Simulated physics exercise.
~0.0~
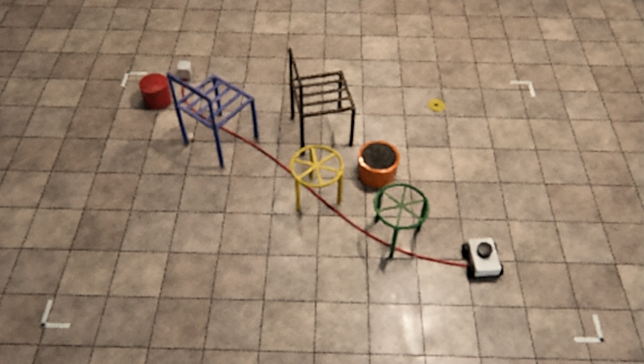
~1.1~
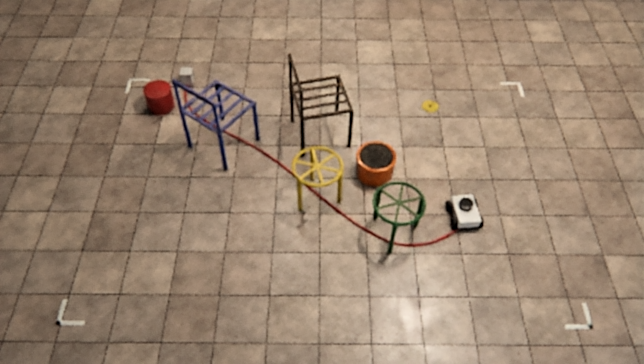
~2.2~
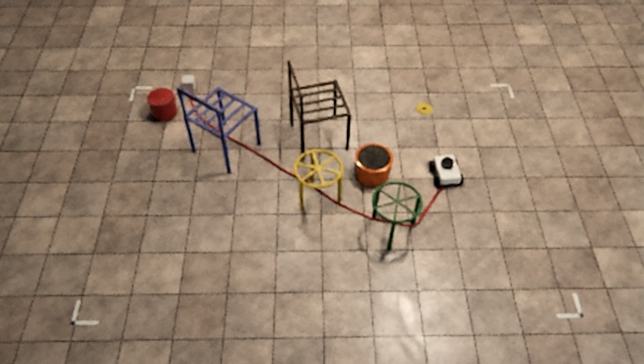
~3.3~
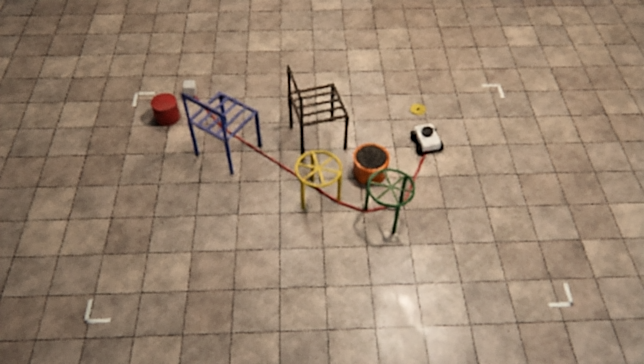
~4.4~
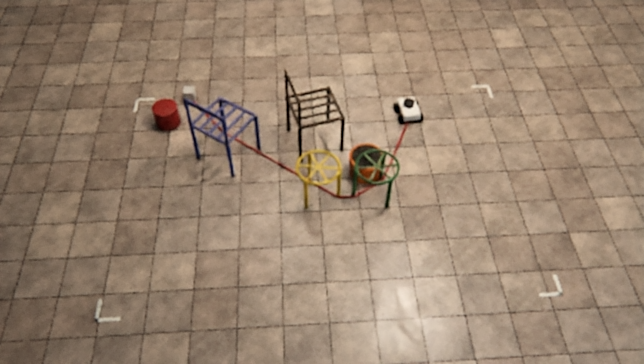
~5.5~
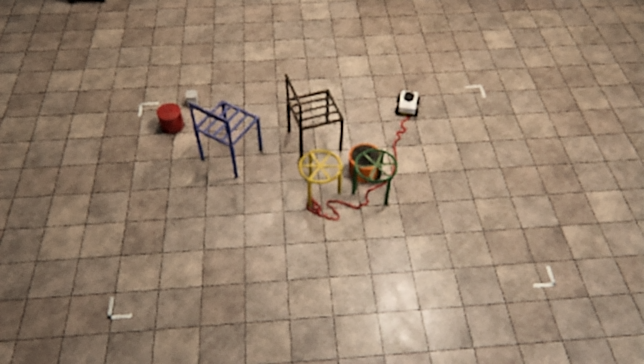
A small white cart drives away trailing a red lead that drags the green stool toward the orange pot before going slack.
